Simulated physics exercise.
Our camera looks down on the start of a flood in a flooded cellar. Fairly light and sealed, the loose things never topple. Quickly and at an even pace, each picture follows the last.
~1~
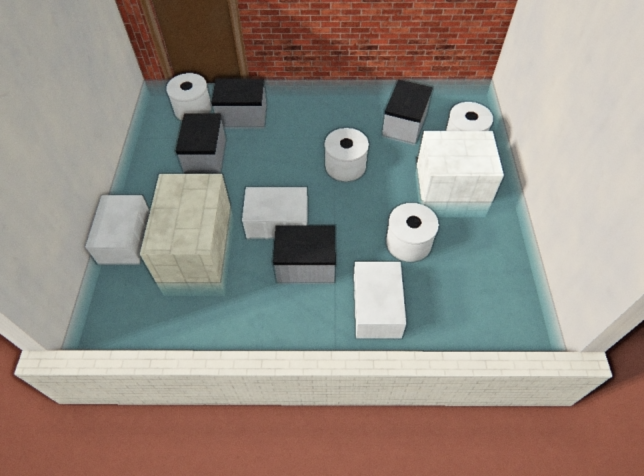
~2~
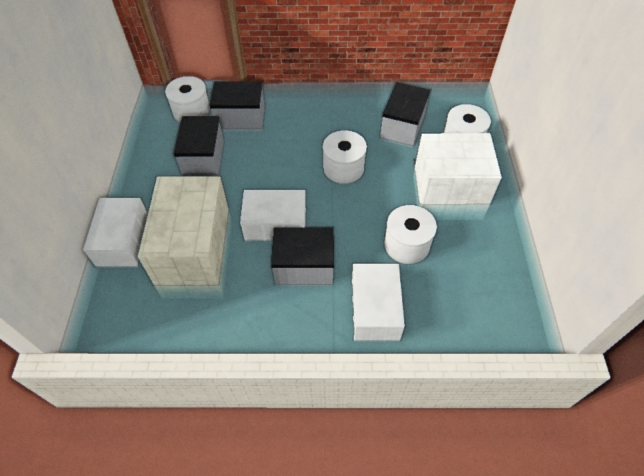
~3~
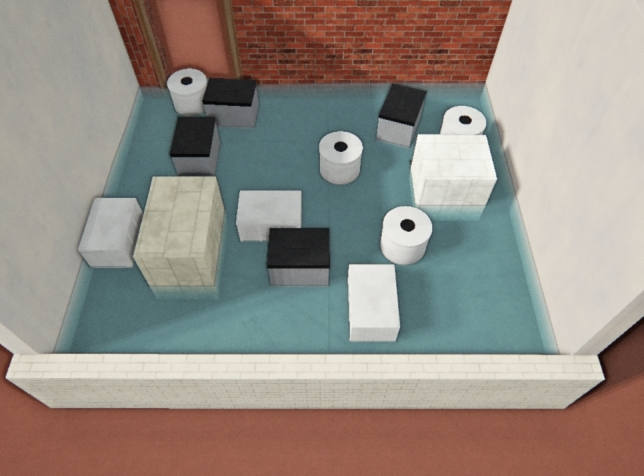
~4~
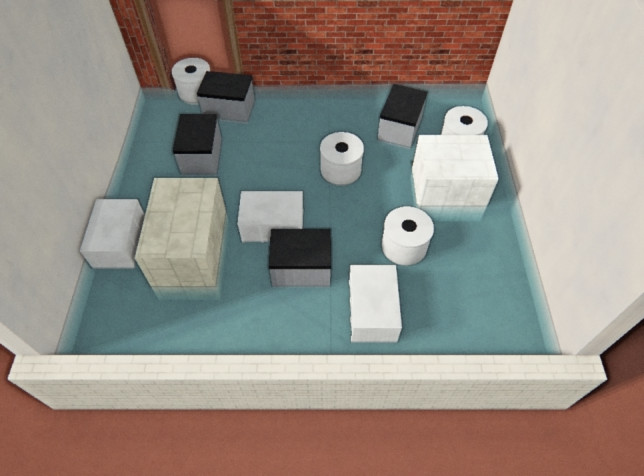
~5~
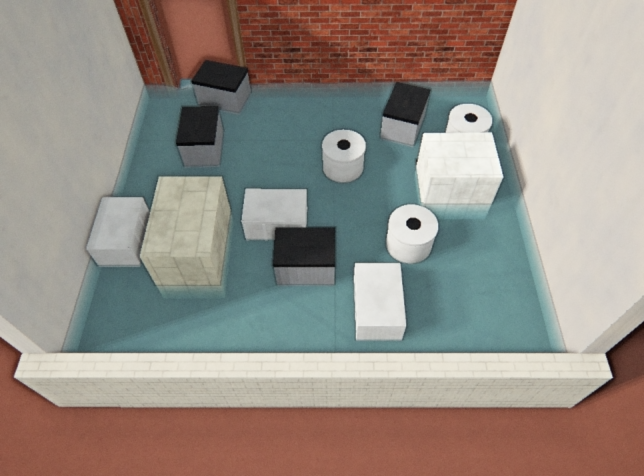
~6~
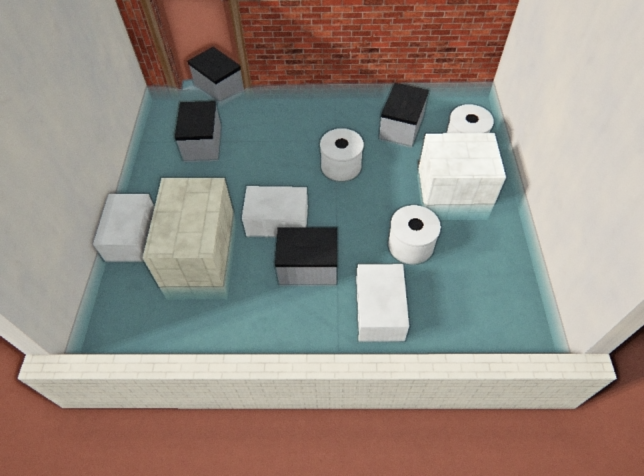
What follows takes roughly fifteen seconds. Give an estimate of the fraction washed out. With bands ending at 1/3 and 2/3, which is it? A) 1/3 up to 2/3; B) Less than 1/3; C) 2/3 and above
1/3 up to 2/3.
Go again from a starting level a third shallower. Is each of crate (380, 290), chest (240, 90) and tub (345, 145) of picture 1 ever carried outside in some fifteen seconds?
Listed as asked: Held inside, ends up outside, ends up outside.
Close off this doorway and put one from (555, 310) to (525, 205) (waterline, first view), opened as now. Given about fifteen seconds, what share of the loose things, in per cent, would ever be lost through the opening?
Estimated share: Around 50 %.
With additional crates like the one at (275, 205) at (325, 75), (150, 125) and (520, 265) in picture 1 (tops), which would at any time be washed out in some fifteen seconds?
Note - in order: Out of the scene / out of the scene / retained.
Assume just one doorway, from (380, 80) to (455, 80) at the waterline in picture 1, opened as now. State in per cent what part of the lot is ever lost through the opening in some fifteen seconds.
Share out: Near 50 %.
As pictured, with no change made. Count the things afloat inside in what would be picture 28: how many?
By my reckoning the number comes out at 7.
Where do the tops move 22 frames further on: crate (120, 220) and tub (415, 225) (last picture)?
(145, 116) and (349, 177), approximately.
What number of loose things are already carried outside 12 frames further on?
3.
A moment on, 2 of 11 are out; 9 afloat.
Next, 3 of 11 are out; 8 afloat.
Later, 4 of 11 are out; 7 afloat.
In the end, 5 of 11 are out; 6 afloat.
